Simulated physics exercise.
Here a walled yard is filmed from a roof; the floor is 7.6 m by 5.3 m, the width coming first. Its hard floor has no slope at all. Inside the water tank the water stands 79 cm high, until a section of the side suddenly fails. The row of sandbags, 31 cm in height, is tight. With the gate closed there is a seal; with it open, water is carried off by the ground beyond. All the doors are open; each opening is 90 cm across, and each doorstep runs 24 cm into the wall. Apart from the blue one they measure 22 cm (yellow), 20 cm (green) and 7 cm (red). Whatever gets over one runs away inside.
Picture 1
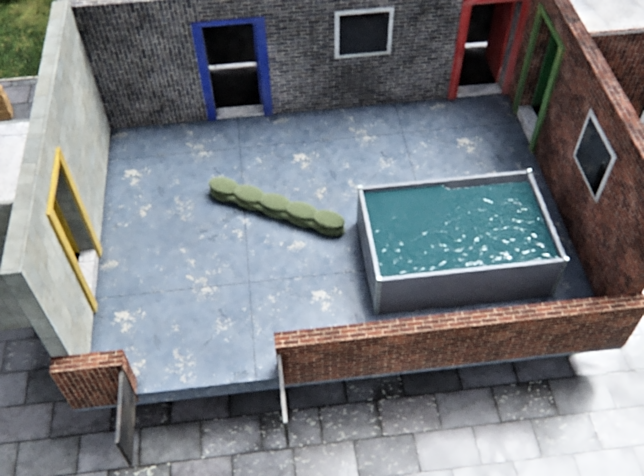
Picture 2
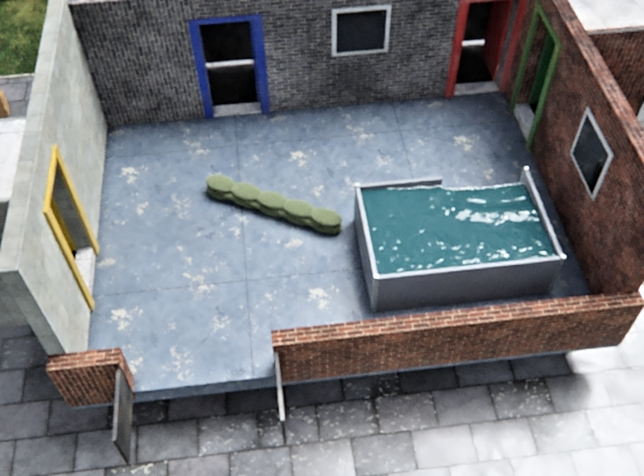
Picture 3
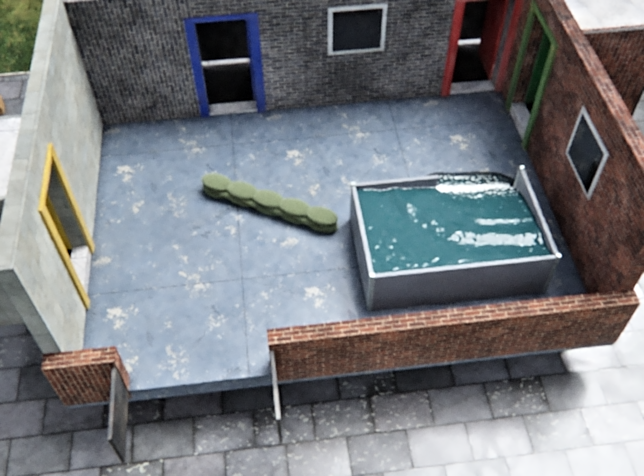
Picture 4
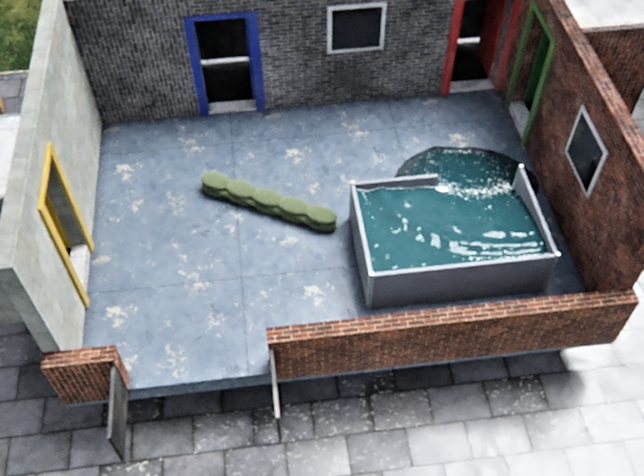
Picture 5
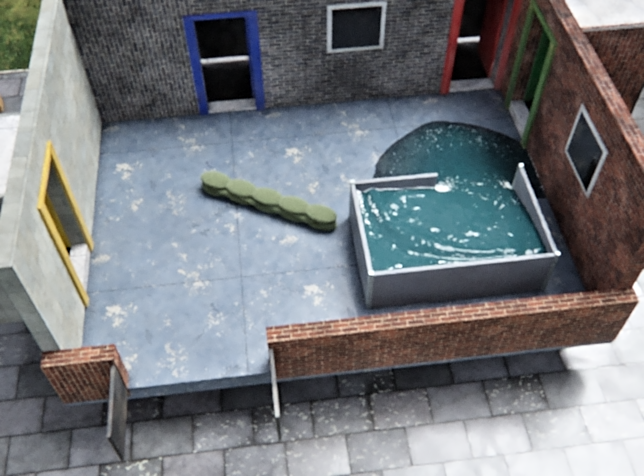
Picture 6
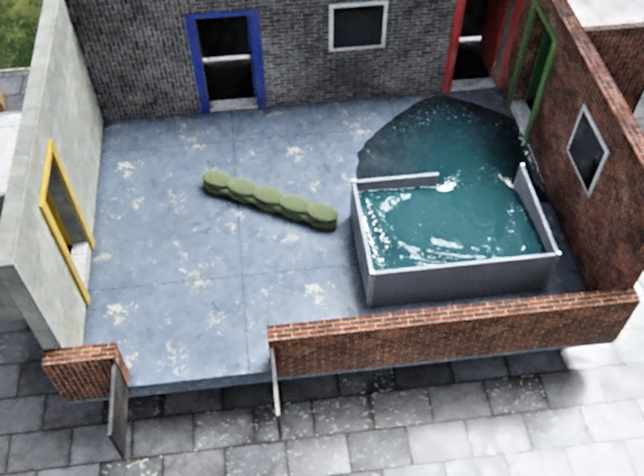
A walled yard with a blue-grey floor is seen from high above, beyond its low brick front wall. A lumpy green barrier lies mid-floor, left of a grey tank of teal water, with blue and red doorways behind, a green one right and a yellow-framed opening left. The camera shifts slightly, then steadies, as the tank's far side opens and water pours out, fanning across the floor towards the back right corner.
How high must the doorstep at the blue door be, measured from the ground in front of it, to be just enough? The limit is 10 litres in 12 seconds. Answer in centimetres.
About 7 cm.
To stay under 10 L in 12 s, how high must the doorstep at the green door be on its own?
At the green door it takes roughly 23 centimetres.
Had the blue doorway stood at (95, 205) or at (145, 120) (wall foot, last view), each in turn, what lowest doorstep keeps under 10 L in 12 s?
Minimums: About 10.0 cm and 12.0 cm.
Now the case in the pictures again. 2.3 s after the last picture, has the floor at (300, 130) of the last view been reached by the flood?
At that moment it's submerged.
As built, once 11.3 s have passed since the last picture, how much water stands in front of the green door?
Some 8.5 cm.
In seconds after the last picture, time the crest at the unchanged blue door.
Peak time: About 10.5 s.
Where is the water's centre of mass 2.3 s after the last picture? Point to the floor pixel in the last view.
I'd put it close to (428, 187).
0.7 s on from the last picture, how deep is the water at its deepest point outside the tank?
I'd put it near 56 cm.
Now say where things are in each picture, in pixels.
The first picture shows the water tank at (458, 225) is whole and still, 79 cm deep; the blue door at (235, 75) is dry.
In the second picture, the front is at a hidden place, 0.3 m from the gap on the far side; 0.3 m2 of floor is wet, 79 cm left at the back.
In the third picture, water pours out on the far side and has run 0.8 m, to a hidden place; about 12 cm deep outside, 79 cm at the back.
In the fourth picture, the front is at (434, 151), 1.4 m from the gap on the far side; 2.5 m2 of floor is wet, 75 cm left at the back.
In the fifth picture, the gap is on the far side, the front 2.1 m out at (436, 124); the back of the water tank holds 68 cm.
In the sixth picture, water pours out on the far side and has run 2.7 m, to (427, 102); about 6 cm deep outside, 67 cm at the back; 2.7 m in a straight line remain to the blue door at (229, 67).
Then, 0.7 s after the last picture water covers 25 % of the floor, deepest (56 cm) near (501, 89); it has not reached the blue door.
Then, 2.3 s after the last picture water covers 40 % of the floor, deepest (37 cm) near (481, 111); 5 cm at the blue door, 0 litres in over its 6 cm doorstep.
Then, 11.3 s after the last picture water covers 95 % of the floor, deepest (11 cm) near (81, 376); 9 cm at the blue door, 18 litres in over its 6 cm doorstep.
At the blue door as built, the water peaked near 10 cm, 10.7 s after the last picture.
With a doorstep of 6 cm, 18 litres would have come in within the 12 s; with 8 cm, 6 litres. So under 10 litres takes about 7 cm.
